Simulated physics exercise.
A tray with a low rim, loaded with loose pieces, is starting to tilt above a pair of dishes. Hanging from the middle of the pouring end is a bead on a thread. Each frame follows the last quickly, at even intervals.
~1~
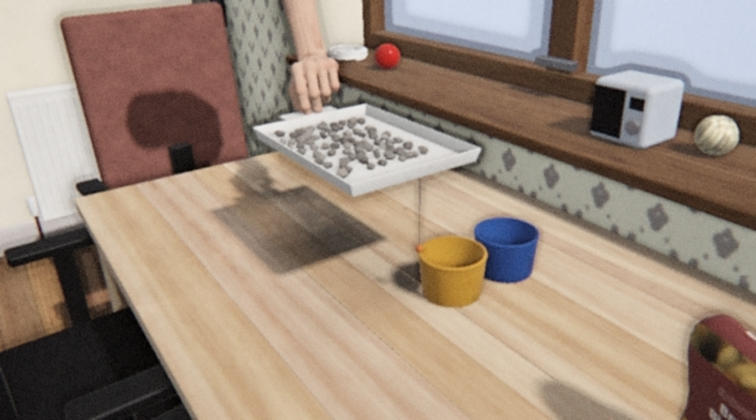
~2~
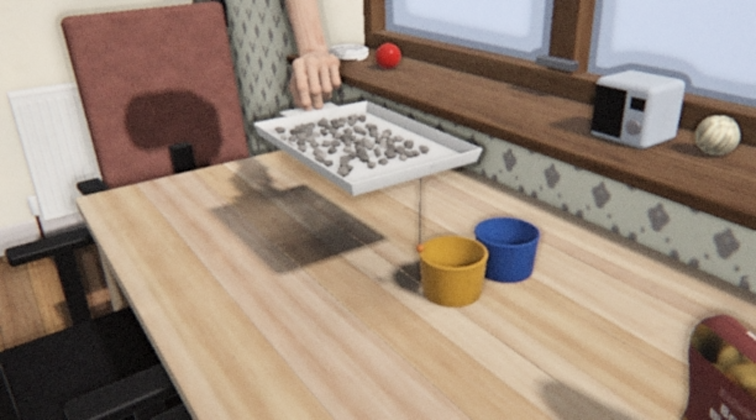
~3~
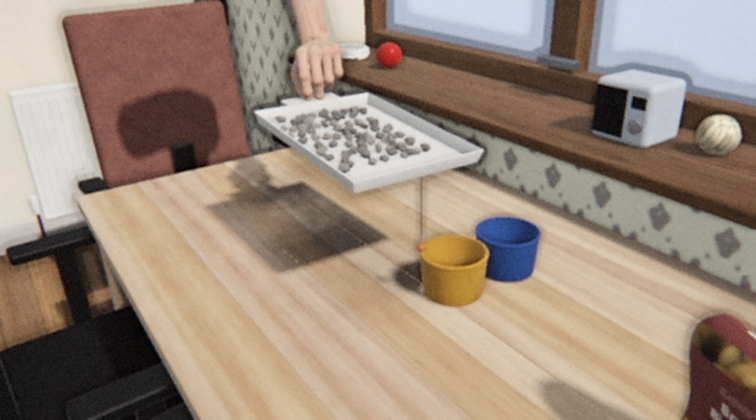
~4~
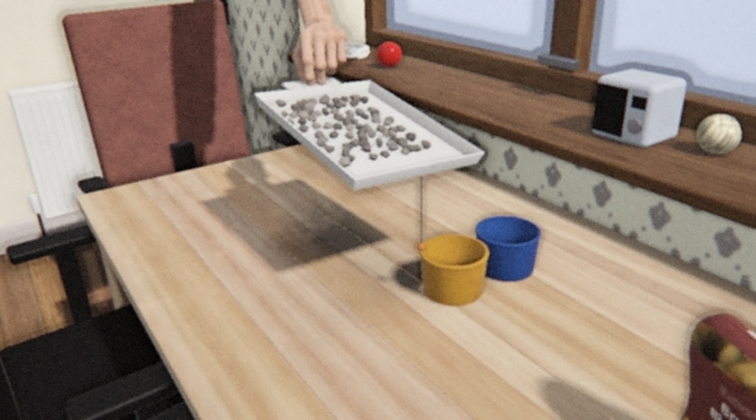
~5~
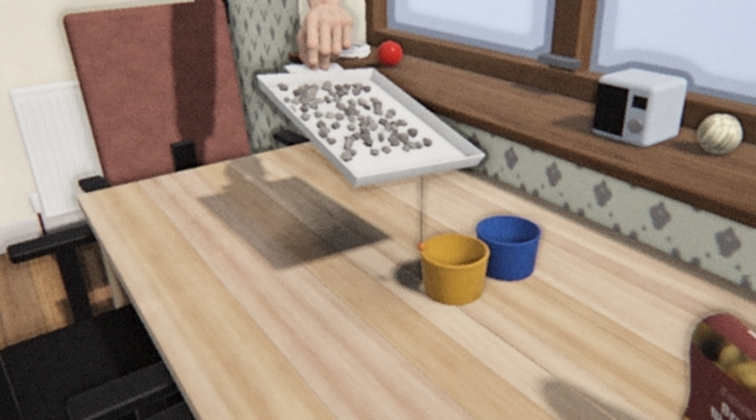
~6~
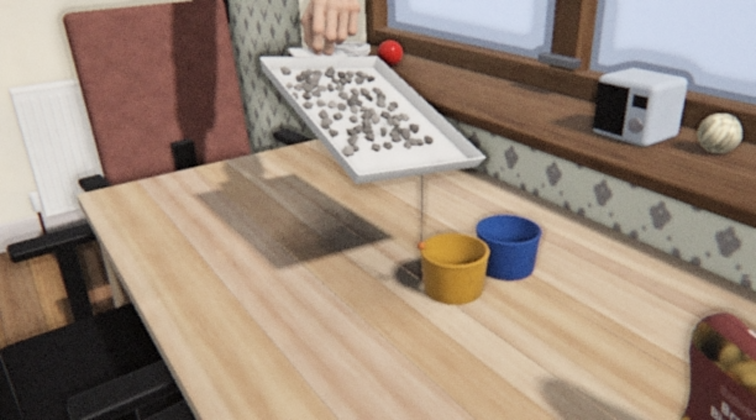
A hand reaches in at the top, holding the far edge of a white tray of grey gravel above a pale wooden table, seen from above at an angle in a room with a windowed ledge. A yellow dish and a blue dish sit below, near a hanging thread, with a reddish chair at left. The hand steadily raises the tray's far edge, tilting it toward the dishes, while the camera stays still.
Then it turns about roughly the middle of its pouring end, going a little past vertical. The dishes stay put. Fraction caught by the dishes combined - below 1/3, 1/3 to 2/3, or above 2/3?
1/3 to 2/3.
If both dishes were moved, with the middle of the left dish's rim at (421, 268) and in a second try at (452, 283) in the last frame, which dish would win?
First spot: The dish on the right-hand side; second spot: The dish on the right-hand side.
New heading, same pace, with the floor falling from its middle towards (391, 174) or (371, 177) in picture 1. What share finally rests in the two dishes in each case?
Shares, approx.: 0 %, then 0 %.
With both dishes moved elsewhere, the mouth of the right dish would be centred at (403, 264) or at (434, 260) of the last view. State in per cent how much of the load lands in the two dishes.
In the first position around 0 percent, in the second around 20 percent.
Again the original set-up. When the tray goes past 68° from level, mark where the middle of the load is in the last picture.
Look around (457, 161) in the last picture.
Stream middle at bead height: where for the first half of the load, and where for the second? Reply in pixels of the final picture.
Initially about (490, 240); subsequently about (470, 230).
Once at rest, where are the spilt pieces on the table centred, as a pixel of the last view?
Their resting centre is at about (528, 304).
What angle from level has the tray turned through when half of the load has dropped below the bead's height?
Approx. 90° from level.
Soon after the last picture, tray tipped steeply; most on the tray; a stray few in the right dish; a small part in the air.
A little later, tray tipped past a quarter turn; a small part on the tray; about a third in the left dish; a small part in the right dish; about half outside both; a small part in the air.
Later still, tray tipped past a quarter turn; about a third in the left dish; a small part in the right dish; about half outside both.
At rest, tray tipped past a quarter turn; about a third in the left dish; a small part in the right dish; about half outside both.
